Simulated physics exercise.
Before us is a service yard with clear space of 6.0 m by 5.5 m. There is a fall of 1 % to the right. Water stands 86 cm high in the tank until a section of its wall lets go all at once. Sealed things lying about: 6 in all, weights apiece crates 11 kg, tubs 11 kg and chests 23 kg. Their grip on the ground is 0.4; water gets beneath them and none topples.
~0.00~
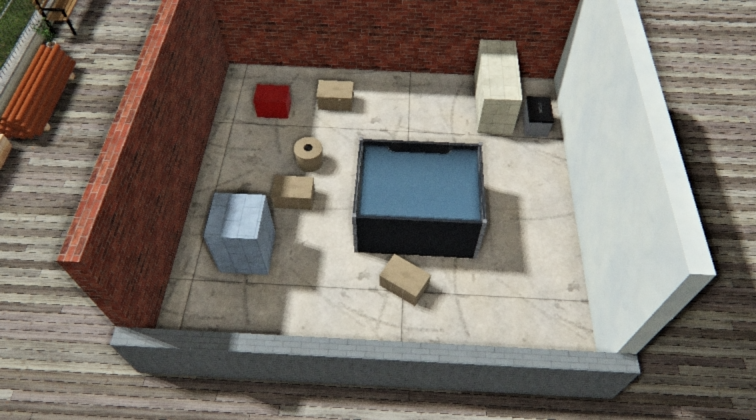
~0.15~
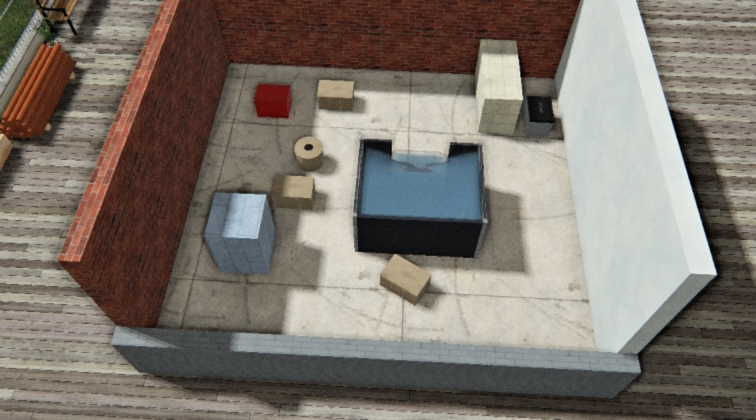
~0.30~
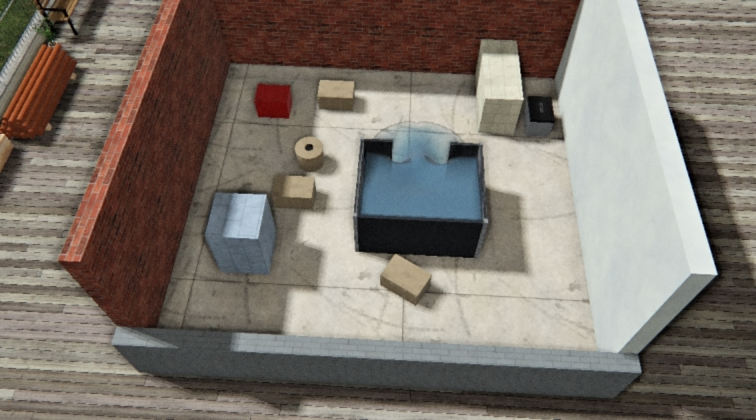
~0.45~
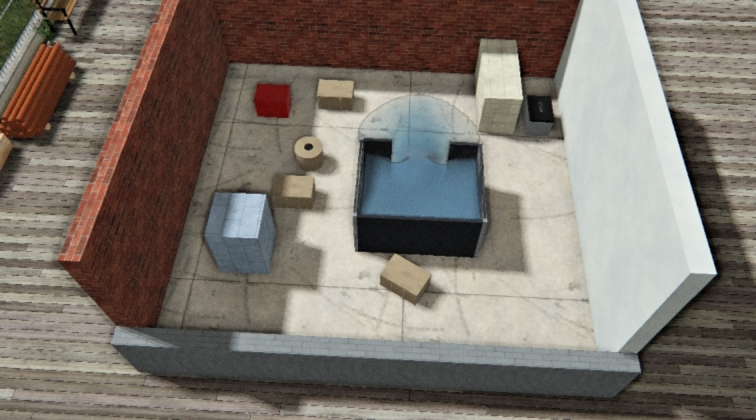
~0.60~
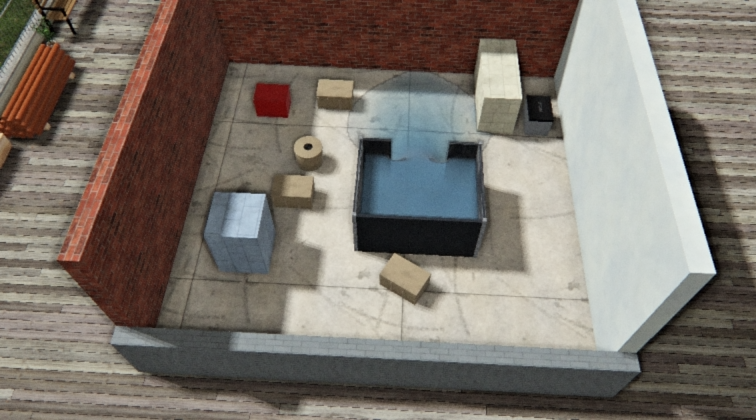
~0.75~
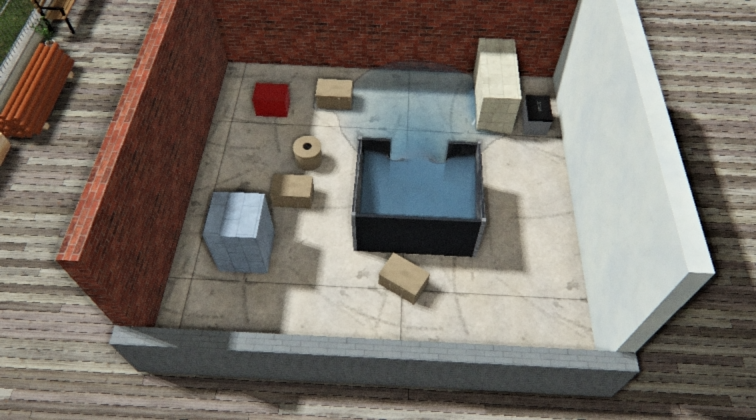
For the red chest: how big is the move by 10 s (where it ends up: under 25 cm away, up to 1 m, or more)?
I think it's going to get taken a long way.
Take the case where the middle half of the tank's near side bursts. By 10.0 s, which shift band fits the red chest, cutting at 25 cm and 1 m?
Then the red chest holds its place.
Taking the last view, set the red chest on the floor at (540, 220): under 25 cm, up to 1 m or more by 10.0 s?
What happens is that it keeps still.
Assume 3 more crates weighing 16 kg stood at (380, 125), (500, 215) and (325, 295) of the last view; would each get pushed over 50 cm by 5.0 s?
So that's beyond the threshold, within the threshold and within the threshold, in that sequence.
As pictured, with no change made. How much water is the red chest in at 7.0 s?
I'd say around 8 cm.
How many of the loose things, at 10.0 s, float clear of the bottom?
Count at that moment: 2.
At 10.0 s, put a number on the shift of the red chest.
About 250 cm.
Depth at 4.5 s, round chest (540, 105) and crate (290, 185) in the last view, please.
Depths: Near 2 cm, then near 3 cm.
After 2.0 s the red chest is near (270, 92), 0.0 m from its start, aground; 0 afloat.
After 4.5 s the red chest is near (261, 159), 1.4 m from its start, aground; 1 afloat.
After 7.0 s the red chest is near (309, 190), 2.2 m from its start, aground; 2 afloat.
After 10.0 s the red chest is near (322, 200), 2.4 m from its start, aground; 2 afloat.
